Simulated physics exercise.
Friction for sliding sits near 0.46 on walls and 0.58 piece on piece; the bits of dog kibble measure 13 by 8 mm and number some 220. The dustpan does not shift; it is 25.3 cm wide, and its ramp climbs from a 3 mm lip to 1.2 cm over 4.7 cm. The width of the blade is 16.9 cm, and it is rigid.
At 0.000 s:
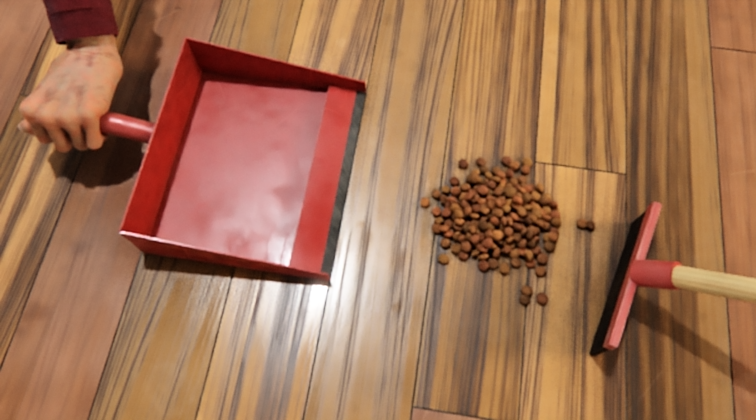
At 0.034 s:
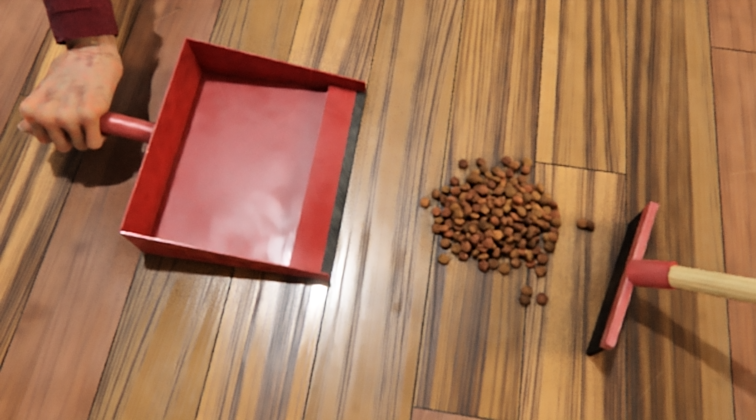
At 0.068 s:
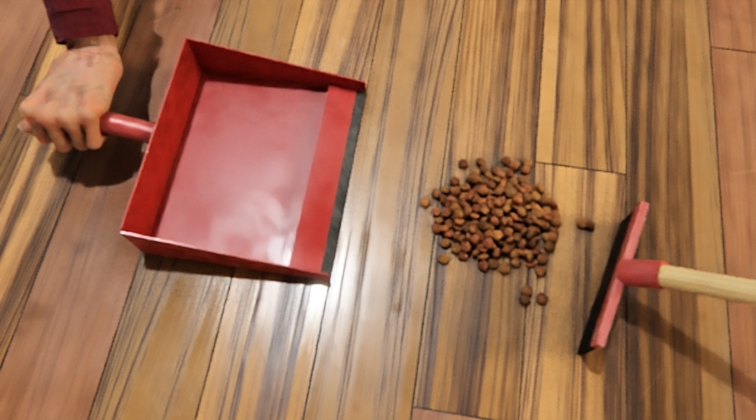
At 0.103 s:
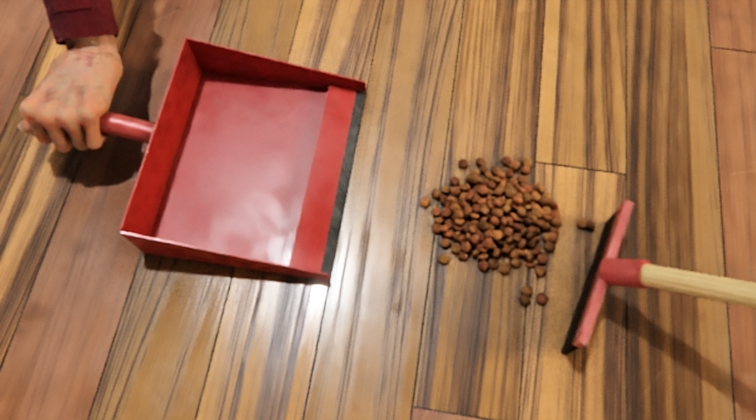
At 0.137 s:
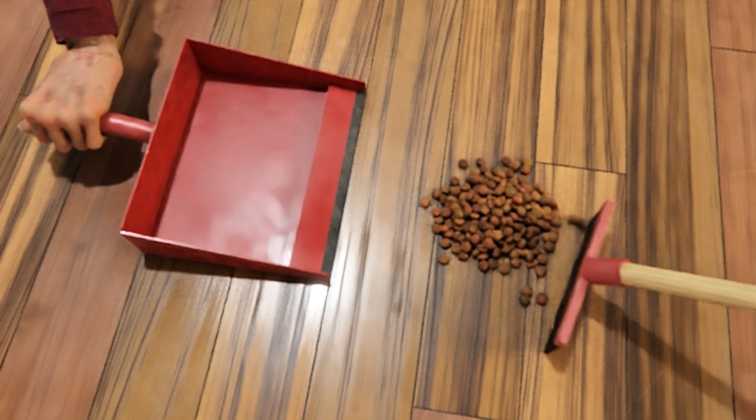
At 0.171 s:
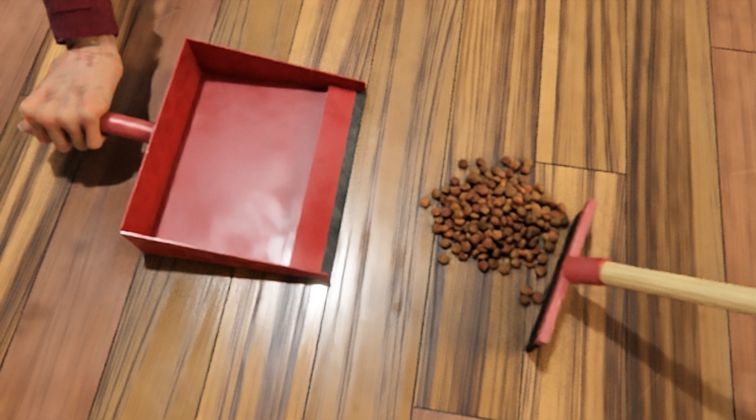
Hand holding a red dustpan still on a wooden floor while a red-headed squeegee slides left, nudging the edge of a kibble pile.
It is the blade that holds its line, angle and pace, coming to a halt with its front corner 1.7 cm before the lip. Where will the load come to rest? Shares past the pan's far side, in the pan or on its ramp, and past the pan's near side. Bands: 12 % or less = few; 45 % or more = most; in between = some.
Shares - past the pan's far side: Few; in the pan or on its ramp: Few; past the pan's near side: Few.
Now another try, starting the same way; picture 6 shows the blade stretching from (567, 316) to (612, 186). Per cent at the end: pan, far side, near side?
That ends as pan 25, far 10, and near 0.
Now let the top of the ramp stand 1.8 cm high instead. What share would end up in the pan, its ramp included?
0 %.
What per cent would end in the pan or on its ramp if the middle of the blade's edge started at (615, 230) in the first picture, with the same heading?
Estimate: ~ 25 %.
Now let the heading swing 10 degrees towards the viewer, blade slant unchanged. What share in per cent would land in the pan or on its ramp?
Roughly 0 per cent would finish in the pan or on its ramp.
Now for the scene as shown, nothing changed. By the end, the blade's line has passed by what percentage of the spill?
About 55 percent.
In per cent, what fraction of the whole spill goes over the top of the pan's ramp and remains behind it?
I'd put it near 0 per cent.
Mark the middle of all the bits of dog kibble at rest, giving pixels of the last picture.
Near (419, 193).
Then, at 0.36 s, middle of the blade 14 cm from the lip; 0 % over the lip, far side 0 %, near side 0 %.
Then, at 0.49 s, middle of the blade 7 cm from the lip; 0 % over the lip, far side 0 %, near side 0 %.
Then, at 0.74 s, middle of the blade 4 cm from the lip; 0 % over the lip, far side 0 %, near side 0 %.
By 1.0 s all is still; far side 0 %, pan 0 %, near side 0 %, in front of the lip or behind the blade 95 %.
